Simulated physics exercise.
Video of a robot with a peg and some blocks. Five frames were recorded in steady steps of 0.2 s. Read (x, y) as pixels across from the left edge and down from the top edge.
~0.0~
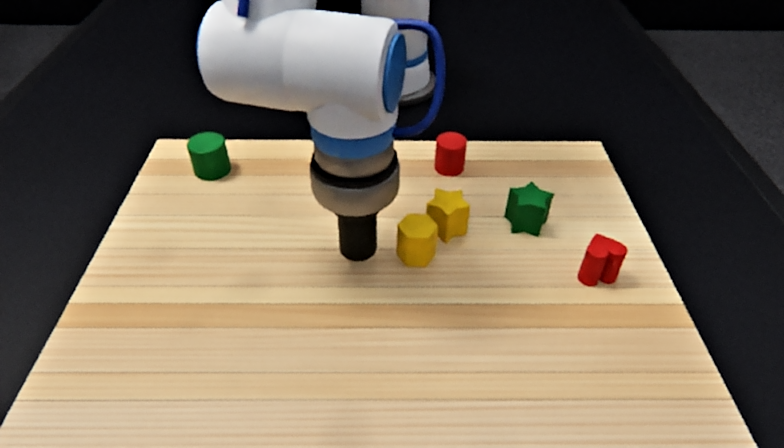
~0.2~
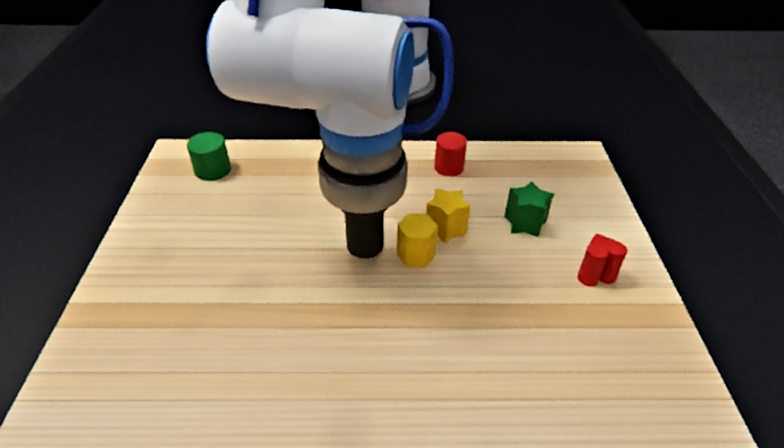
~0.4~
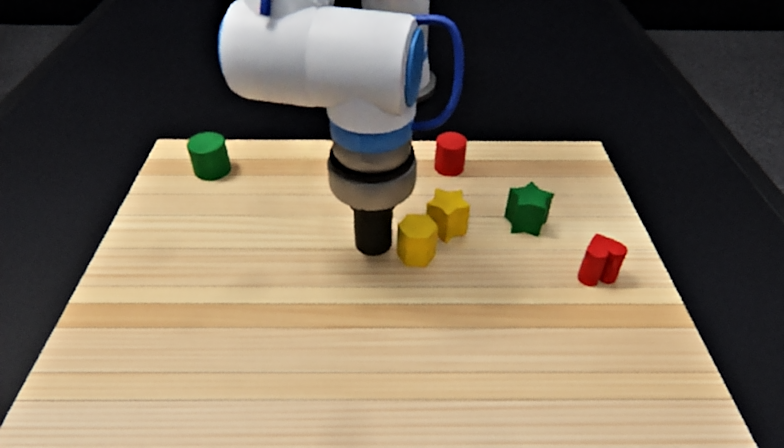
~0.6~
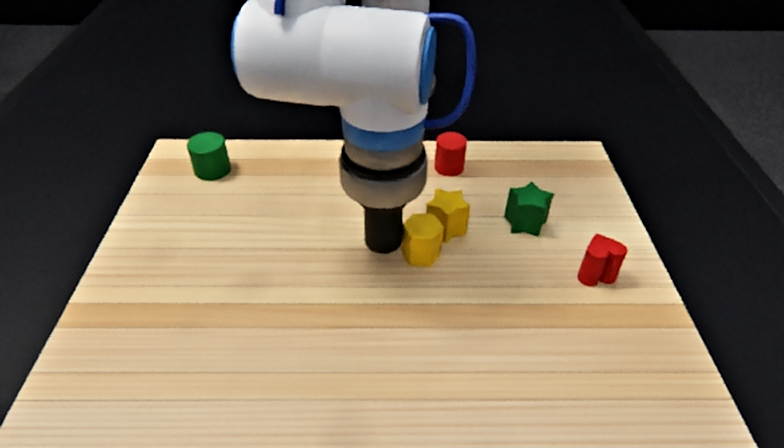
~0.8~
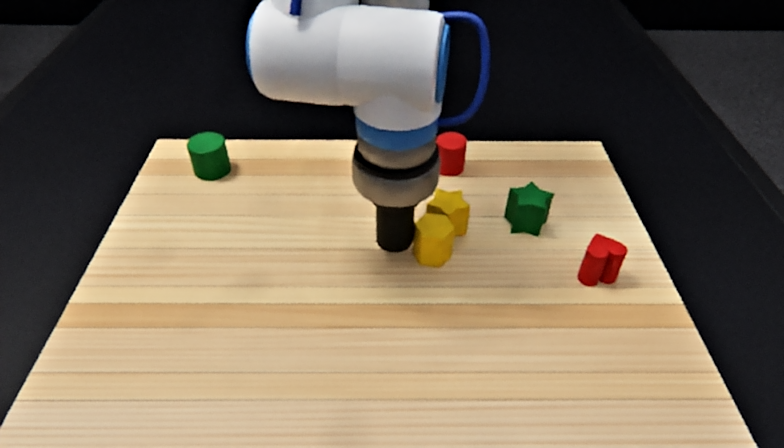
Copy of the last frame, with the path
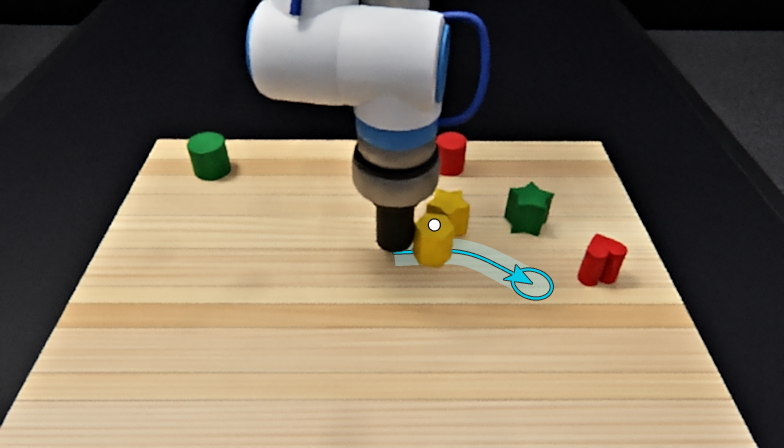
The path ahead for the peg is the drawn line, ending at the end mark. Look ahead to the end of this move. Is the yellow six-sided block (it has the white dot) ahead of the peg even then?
I believe so.
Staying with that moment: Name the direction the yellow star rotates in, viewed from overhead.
My answer: Anticlockwise.
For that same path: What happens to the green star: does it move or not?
That block will keep its spot.
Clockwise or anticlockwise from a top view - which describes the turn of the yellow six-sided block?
It twists with the clock when seen from above.
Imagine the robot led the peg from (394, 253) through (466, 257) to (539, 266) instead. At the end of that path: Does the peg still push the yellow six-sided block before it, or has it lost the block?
Once the path is finished, the yellow six-sided block still sits ahead of the peg.
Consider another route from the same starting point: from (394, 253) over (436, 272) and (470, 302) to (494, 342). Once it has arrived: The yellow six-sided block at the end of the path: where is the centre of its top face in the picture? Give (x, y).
That would be at about pixel (476, 232).
The line goes from (394, 253) by way of (442, 251) and (488, 261) to (532, 284); the dot is on the yellow six-sided block.
On the path given first. One third of the way, peg (444, 238); yellow six-sided block (482, 232), turned 45° clockwise; yellow star (452, 198), turned 20° anticlockwise.
Two thirds of the way, peg (492, 249); yellow six-sided block (532, 244), turned 50° clockwise; yellow star (456, 198), turned 35° anticlockwise.
At the end, peg (536, 271); yellow six-sided block (581, 262), turned 25° clockwise; yellow star (456, 198), turned 35° anticlockwise; green star unmoved; red heart block (611, 246), turned 15° anticlockwise.
